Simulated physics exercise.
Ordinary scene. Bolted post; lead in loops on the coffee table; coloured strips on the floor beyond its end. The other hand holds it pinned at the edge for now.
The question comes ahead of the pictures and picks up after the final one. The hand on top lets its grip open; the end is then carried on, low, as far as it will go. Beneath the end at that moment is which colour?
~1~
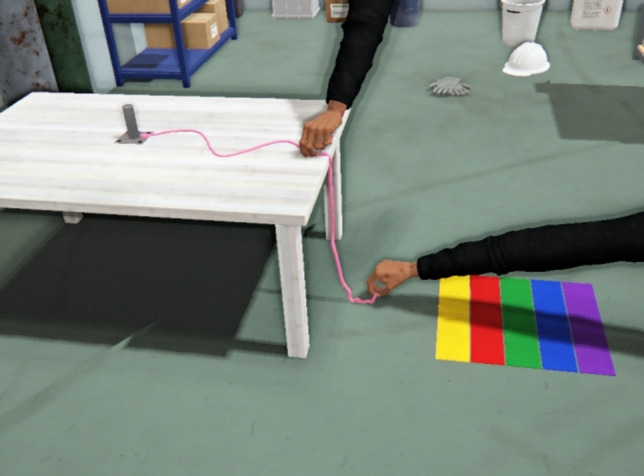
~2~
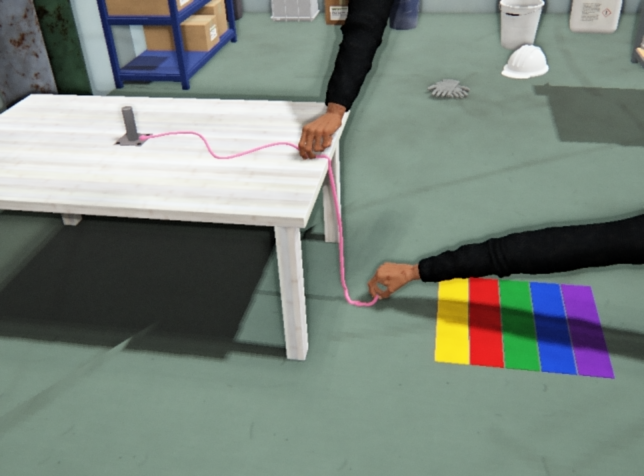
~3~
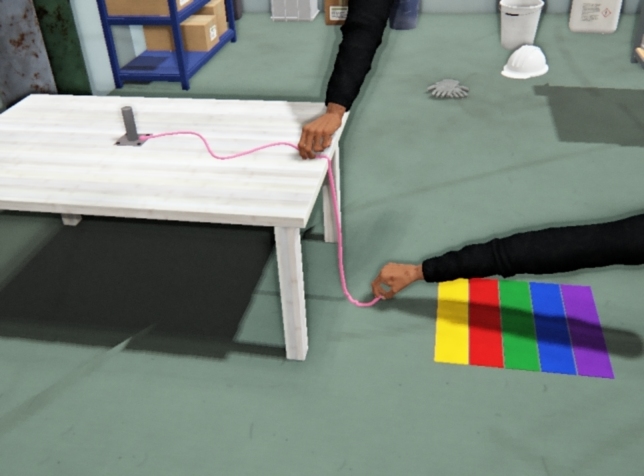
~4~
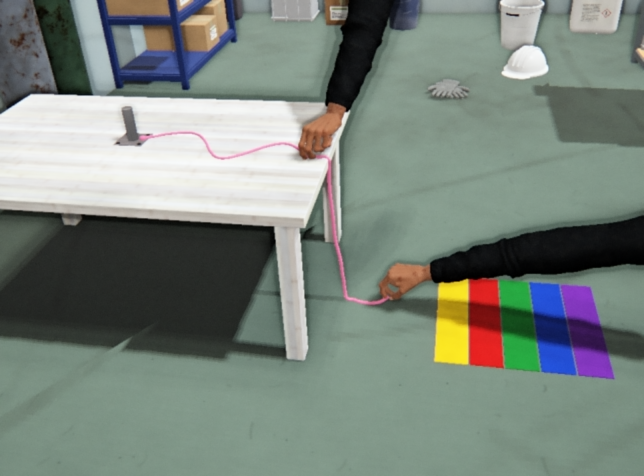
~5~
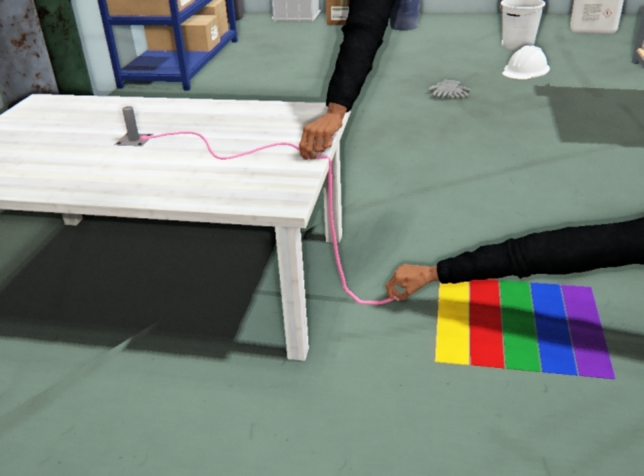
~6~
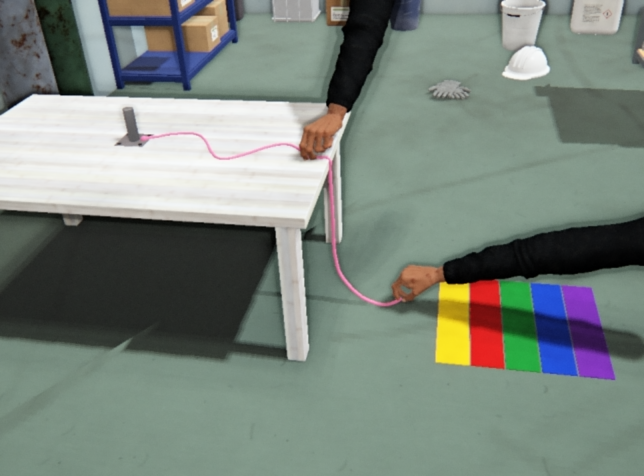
Beneath it is blue.
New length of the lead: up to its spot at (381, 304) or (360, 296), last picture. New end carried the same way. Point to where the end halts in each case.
Taking the tries in order, the answers are (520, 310) and (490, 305).
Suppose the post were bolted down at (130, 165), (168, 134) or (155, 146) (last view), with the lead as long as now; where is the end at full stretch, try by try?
First try about (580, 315), second about (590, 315), third about (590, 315).
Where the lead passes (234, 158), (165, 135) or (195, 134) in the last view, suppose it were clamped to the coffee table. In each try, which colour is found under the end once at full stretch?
Colours in order: Green / blue / blue.
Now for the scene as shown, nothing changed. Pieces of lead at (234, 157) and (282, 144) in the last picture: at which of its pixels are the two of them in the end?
Point one to (272, 151), point two to (323, 156).
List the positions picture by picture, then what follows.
End (376, 293); yellow (453, 343); red (487, 346); green (522, 349); blue (558, 352); purple (594, 355), in the first frame.
End (377, 296); lead through (174, 134) (210, 151) (273, 145) (328, 161) (340, 227) (344, 285), in the second frame.
End (381, 296), in the third frame.
End (389, 297); lead through (173, 134) (210, 151) (273, 145) (328, 161) (334, 227) (344, 285), in the fourth frame.
End (395, 297), in the fifth frame.
End (401, 298); lead through (174, 134) (211, 152) (274, 146) (329, 162) (333, 227) (348, 285), in the sixth frame.
Soon after, end near (495, 306); over red.
Then, end near (533, 309); over green.
At full stretch, end near (555, 311); over blue. It gets as far as the blue strip.
